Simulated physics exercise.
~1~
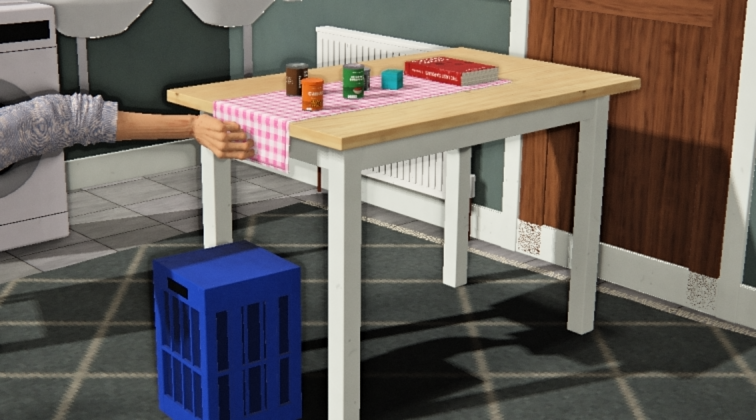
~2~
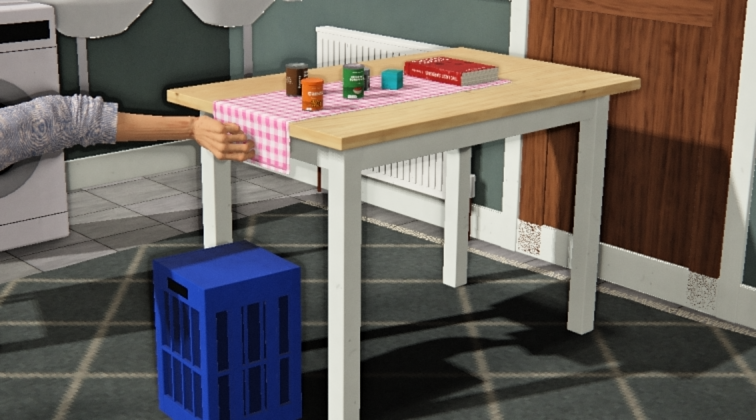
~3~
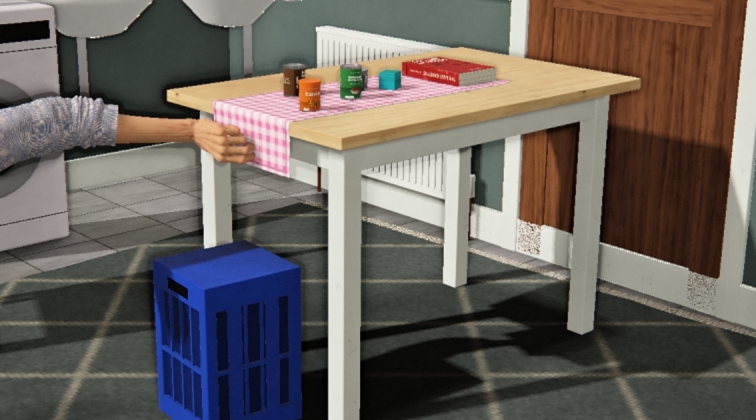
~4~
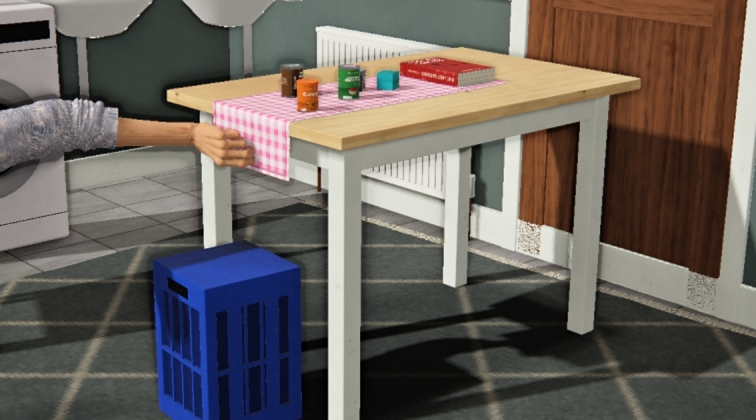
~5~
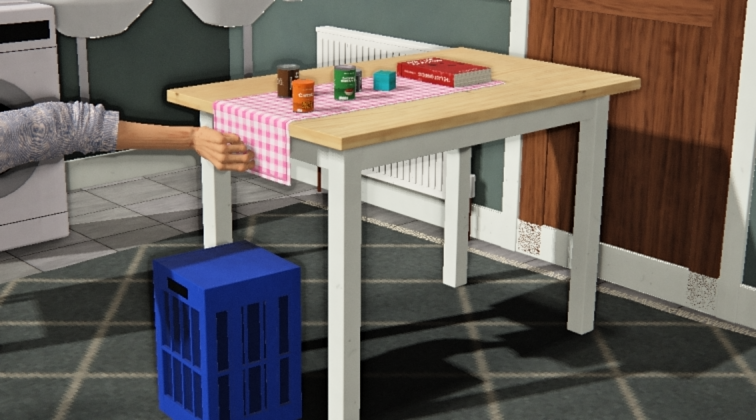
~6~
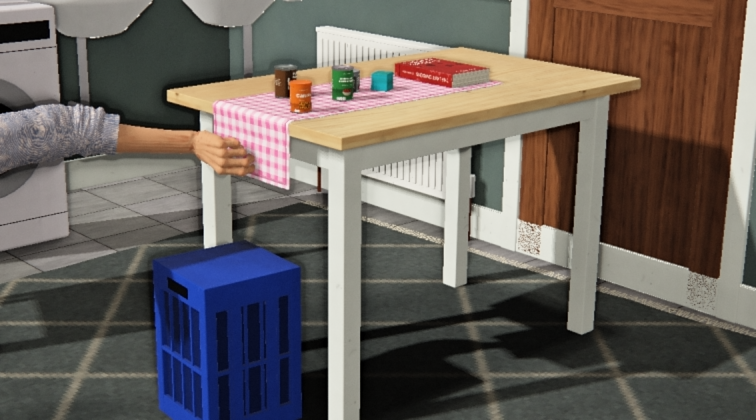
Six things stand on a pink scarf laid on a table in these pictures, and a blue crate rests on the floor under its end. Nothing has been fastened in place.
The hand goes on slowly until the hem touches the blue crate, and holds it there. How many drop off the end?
Two.
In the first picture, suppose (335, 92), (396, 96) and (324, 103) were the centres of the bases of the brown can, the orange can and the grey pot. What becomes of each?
Here's how it goes: The brown can remains in place, the orange can remains in place and the grey pot leaves the top.
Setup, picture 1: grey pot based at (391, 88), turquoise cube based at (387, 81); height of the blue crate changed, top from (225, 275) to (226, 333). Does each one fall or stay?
The grey pot stays aboard, and the turquoise cube stays aboard.
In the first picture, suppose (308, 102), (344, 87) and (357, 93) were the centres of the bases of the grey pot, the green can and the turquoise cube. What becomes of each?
Short version: Grey pot drops, green can stays, turquoise cube stays.
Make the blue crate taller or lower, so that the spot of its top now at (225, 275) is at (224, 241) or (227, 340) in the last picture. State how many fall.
The numbers are 1 and 4.
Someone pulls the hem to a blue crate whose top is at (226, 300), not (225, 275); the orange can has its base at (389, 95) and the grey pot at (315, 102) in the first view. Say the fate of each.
Orange can stays, grey pot is gone.
Early on, hem near (251, 224); orange can gone.
Midway, hem on the crate; orange can and brown can gone.
Finally, hem on the crate; orange can and brown can gone. It carries off two.
